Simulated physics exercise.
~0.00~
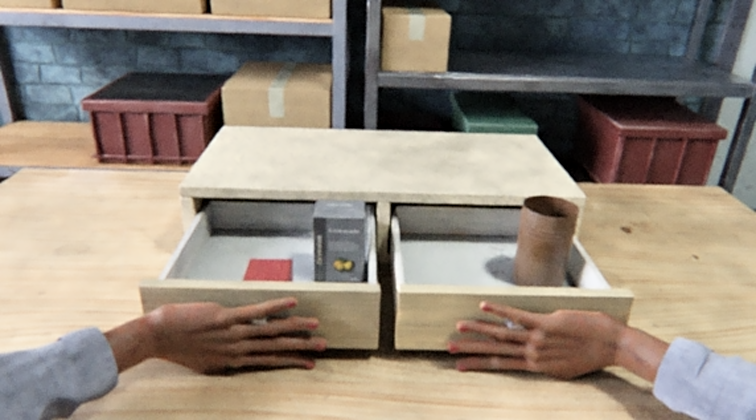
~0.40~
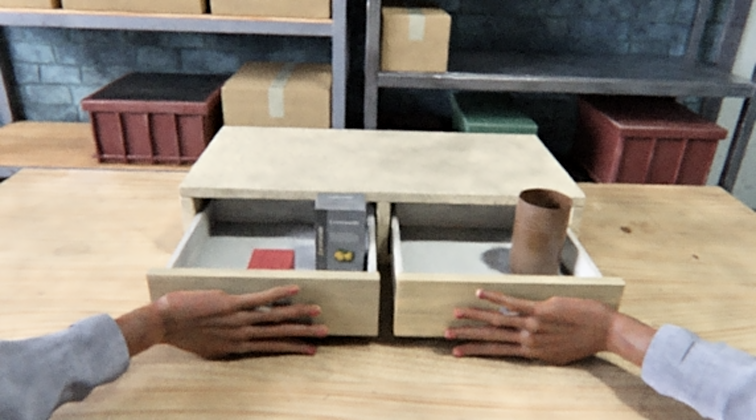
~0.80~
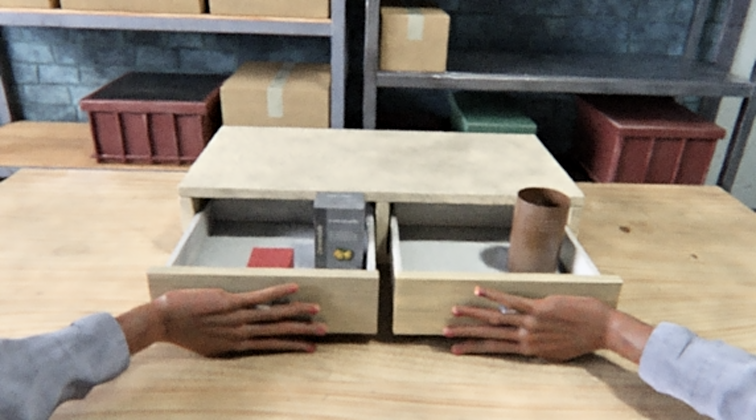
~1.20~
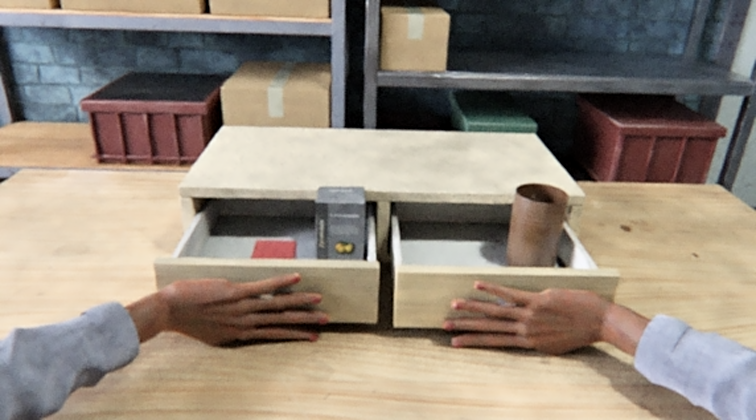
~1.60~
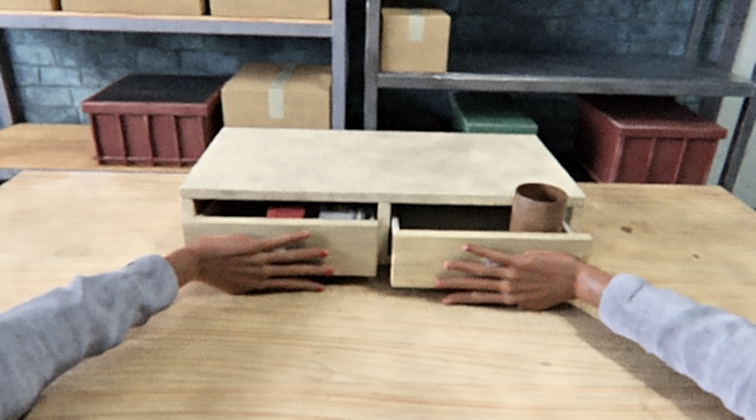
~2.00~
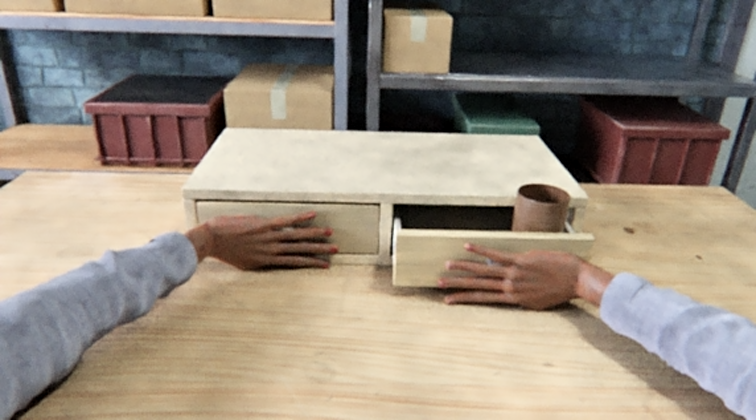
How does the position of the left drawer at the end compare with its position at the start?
At the start the left drawer is pulled out toward the viewer with its contents showing, and by the end it is pushed all the way into the chest.
